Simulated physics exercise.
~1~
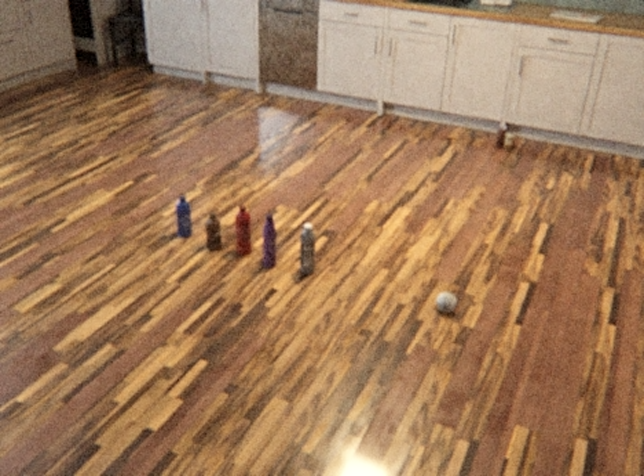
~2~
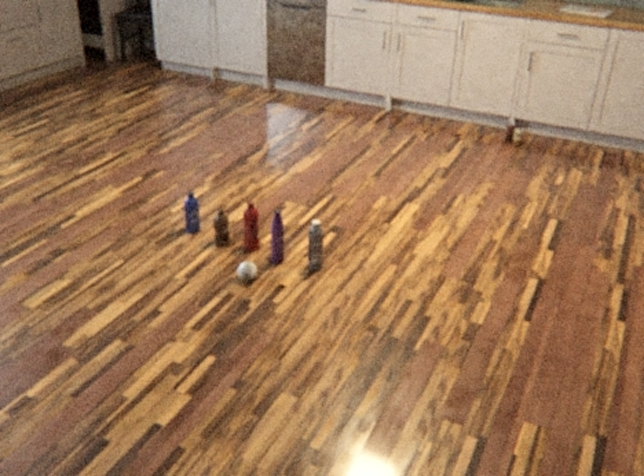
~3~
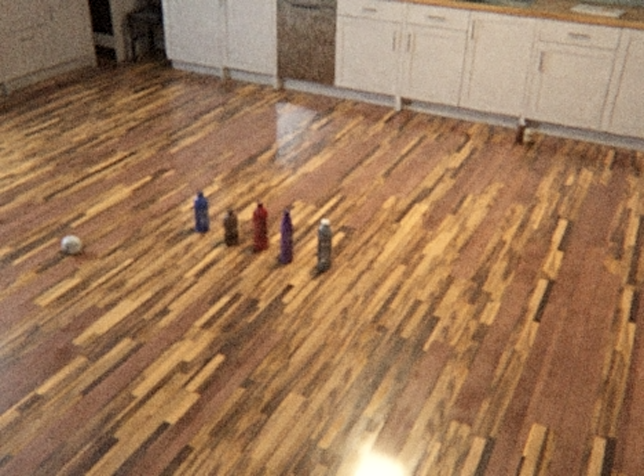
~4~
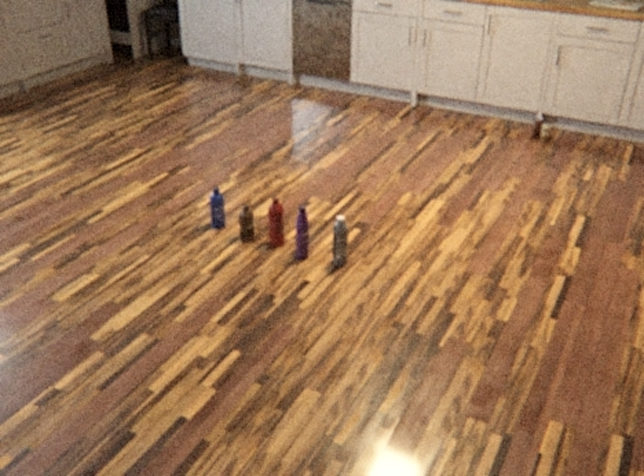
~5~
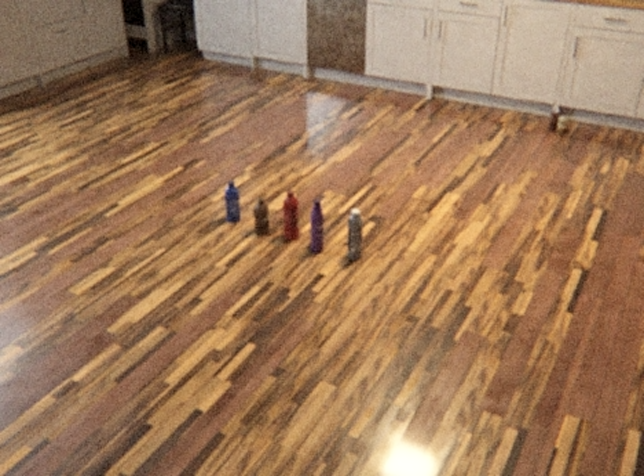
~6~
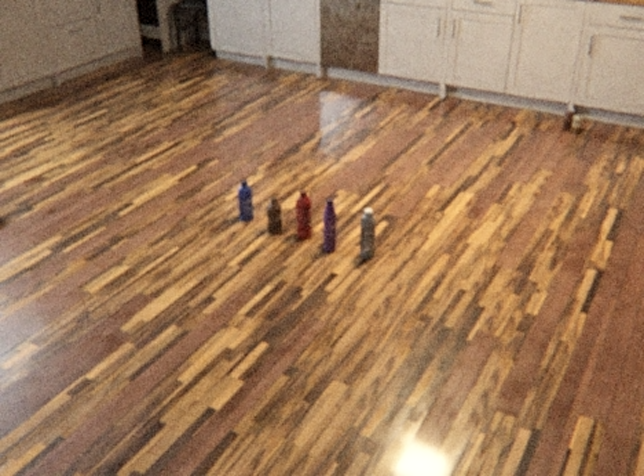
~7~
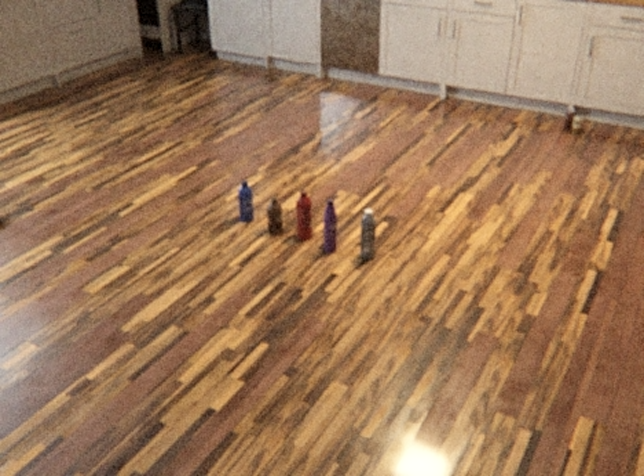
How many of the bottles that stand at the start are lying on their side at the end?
None of them are. All five bottles are still standing upright after the ball has rolled past.
